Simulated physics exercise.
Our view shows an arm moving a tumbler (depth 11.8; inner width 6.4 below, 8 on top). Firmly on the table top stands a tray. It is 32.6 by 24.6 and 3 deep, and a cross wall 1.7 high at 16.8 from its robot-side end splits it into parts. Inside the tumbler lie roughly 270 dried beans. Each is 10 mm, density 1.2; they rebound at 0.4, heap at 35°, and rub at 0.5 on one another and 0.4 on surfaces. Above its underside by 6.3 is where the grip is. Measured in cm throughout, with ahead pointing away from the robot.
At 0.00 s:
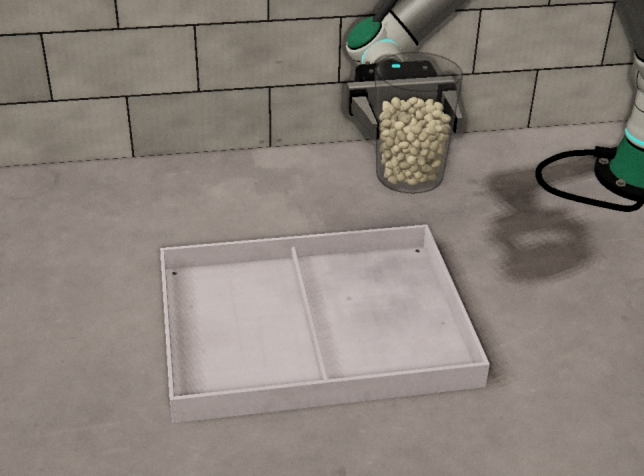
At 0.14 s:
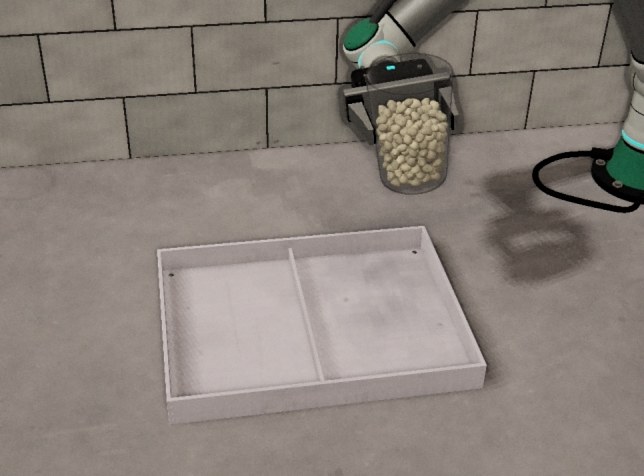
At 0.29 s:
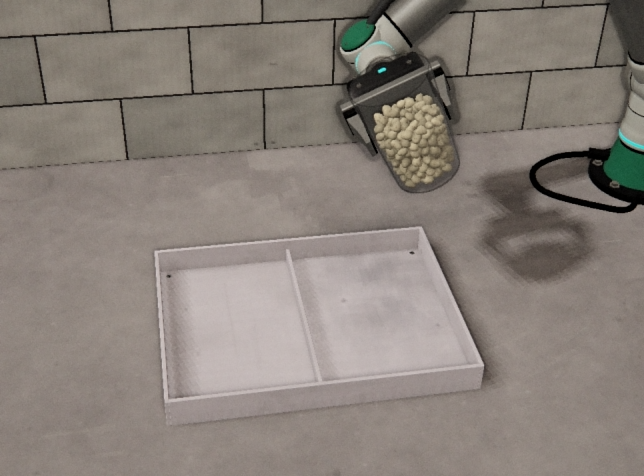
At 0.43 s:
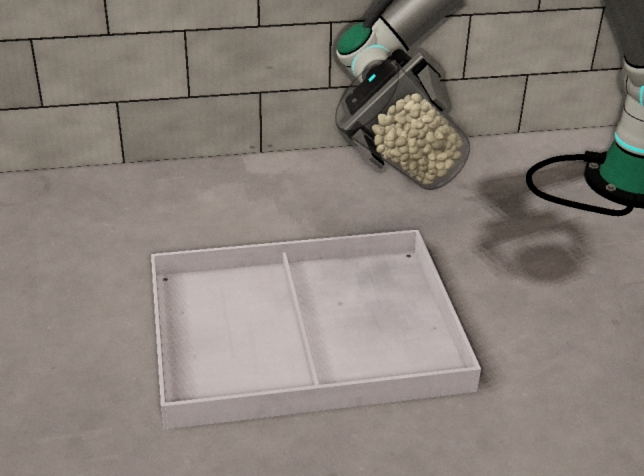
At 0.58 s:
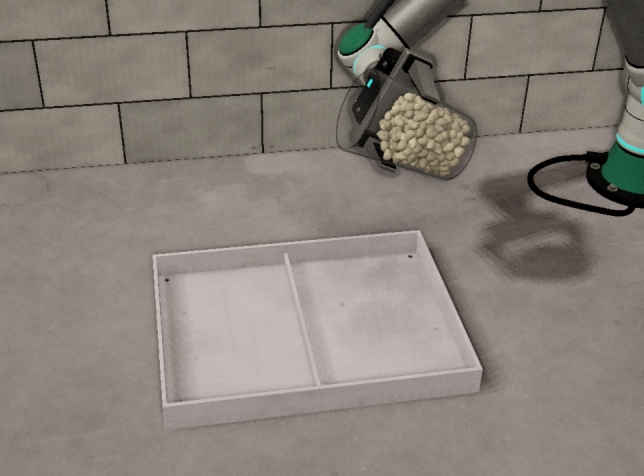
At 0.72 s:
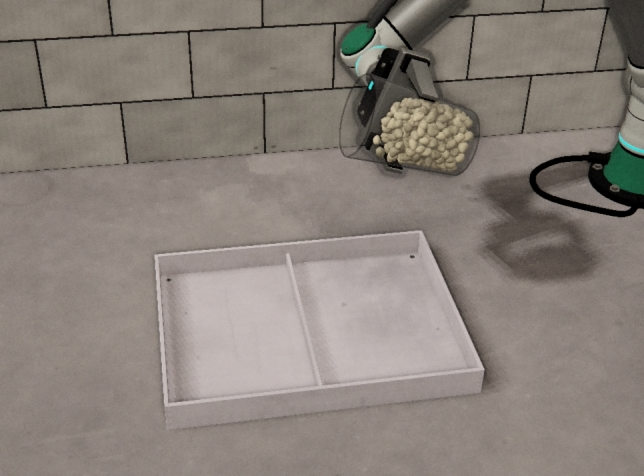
Robot arm steadily tilting a clear tumbler of pale dried beans onto its side, behind an empty two-part tray on a grey tabletop.
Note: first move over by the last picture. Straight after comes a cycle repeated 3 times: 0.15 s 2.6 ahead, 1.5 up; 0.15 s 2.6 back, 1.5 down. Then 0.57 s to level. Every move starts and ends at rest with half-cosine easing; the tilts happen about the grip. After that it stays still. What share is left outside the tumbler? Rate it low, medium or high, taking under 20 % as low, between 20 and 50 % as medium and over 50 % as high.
Rating: Low.
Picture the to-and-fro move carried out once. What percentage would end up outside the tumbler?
0 per cent or so.
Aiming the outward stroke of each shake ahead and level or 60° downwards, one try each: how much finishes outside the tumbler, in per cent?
Result: Approx. 5 % and 0 %, one try each.
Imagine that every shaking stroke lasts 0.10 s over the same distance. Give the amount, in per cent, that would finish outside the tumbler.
It would come to around 30 %.
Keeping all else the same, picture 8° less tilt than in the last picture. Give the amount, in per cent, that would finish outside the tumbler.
About 0 percent.
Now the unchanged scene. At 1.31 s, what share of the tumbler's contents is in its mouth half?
Mouth half: Close to 35 per cent.
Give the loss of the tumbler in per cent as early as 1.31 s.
About 0 per cent.
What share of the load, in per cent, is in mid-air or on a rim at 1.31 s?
Some 1 percent.
After 1.31 s, tilted 70° forward, highest piece 27 above the table; 262 in the tumbler, 1 in the far-side part, 4 in flight or on a rim.
After 1.90 s, tilted 37° forward, highest piece 28 above the table; 257 in the tumbler, 8 in the robot-side part, 2 in the far-side part.
After 2.39 s, level, highest piece 30 above the table; 257 in the tumbler, 8 in the robot-side part, 2 in the far-side part.
After 3.44 s, level, highest piece 30 above the table; 257 in the tumbler, 8 in the robot-side part, 2 in the far-side part.
At rest, 257 in the tumbler, 8 in the robot-side part, 2 in the far-side part. That is 4 % outside the tumbler.
